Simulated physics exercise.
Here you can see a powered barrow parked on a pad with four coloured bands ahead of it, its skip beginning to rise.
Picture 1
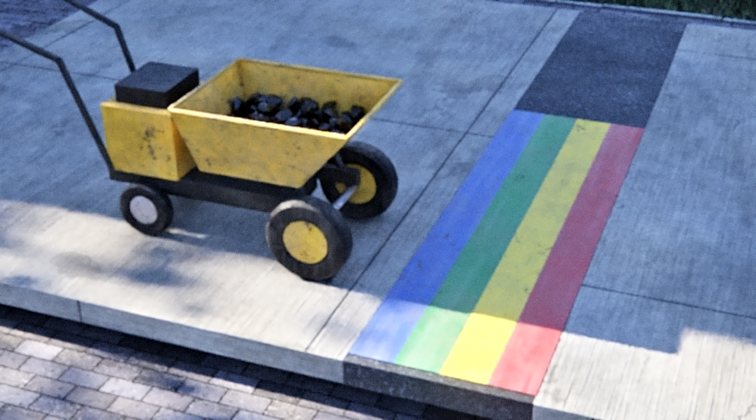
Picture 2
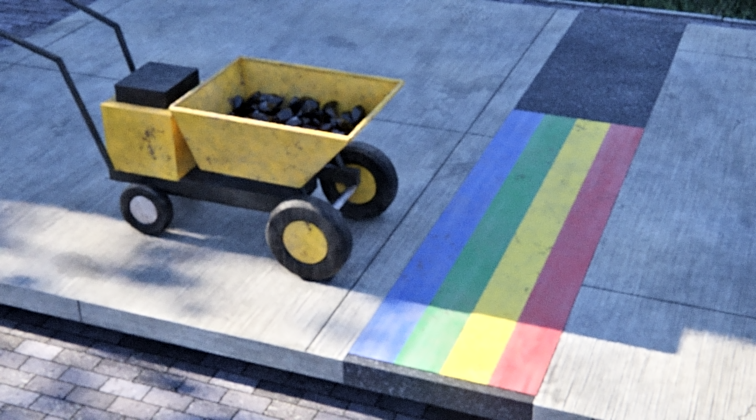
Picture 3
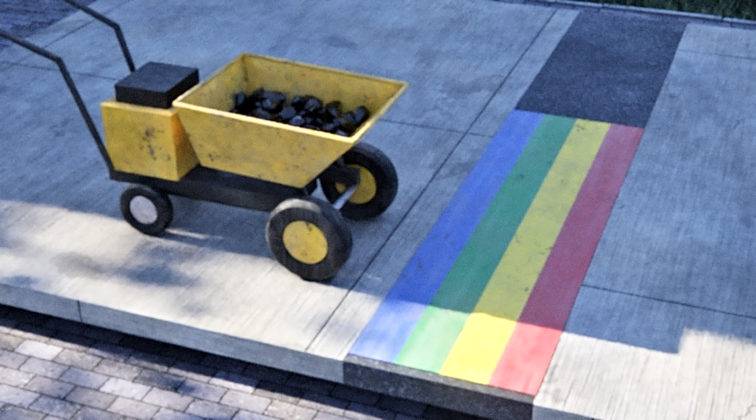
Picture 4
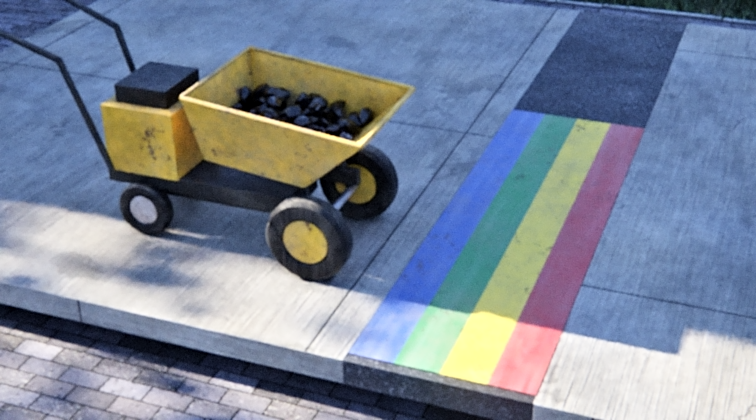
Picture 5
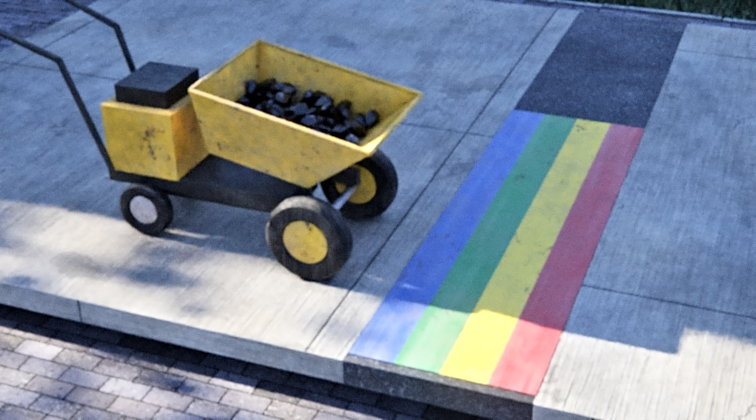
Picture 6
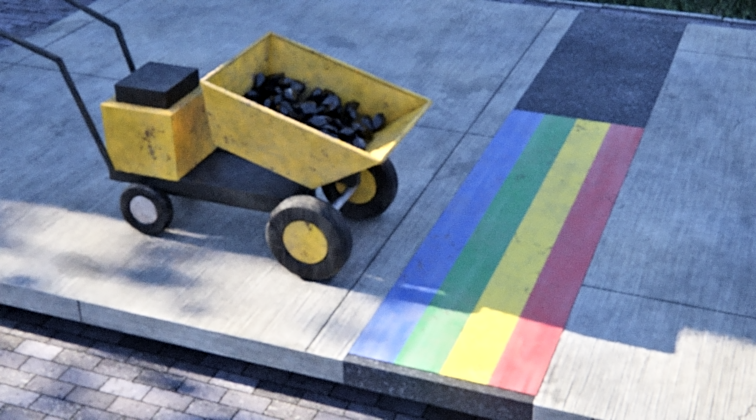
The yellow skip of a parked barrow slowly tilts forward, carrying its black lumps.
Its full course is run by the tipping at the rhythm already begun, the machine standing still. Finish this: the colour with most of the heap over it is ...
... Green.
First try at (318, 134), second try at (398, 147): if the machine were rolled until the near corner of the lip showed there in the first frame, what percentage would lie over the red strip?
Try 1: 0 %. Try 2: 40 %.
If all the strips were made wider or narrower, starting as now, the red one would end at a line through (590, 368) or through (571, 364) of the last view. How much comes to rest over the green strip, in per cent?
Roughly 50 per cent, and 40 per cent.
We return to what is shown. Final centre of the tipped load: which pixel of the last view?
Once nothing moves, the middle sits near (488, 268).
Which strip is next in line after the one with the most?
That would be the yellow one.
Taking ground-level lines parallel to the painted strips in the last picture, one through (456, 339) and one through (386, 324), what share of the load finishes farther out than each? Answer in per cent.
Close to 40 % and 90 %, in that order.
Shortly afterwards, skip tipped steeply; the whole lot in the skip.
Next, skip tipped steeply; all but a few in the skip; a little over the green strip; only a few over the yellow strip.
Some moments later, skip tipped right over; near a quarter in the skip; near a third over the green strip; near a quarter over the yellow strip; a little over the red strip; only a few off the paint.
In the end, skip tipped right over; a little in the skip; a little over the blue strip; near a third over the green strip; near a quarter over the yellow strip; a little over the red strip; a little off the paint.
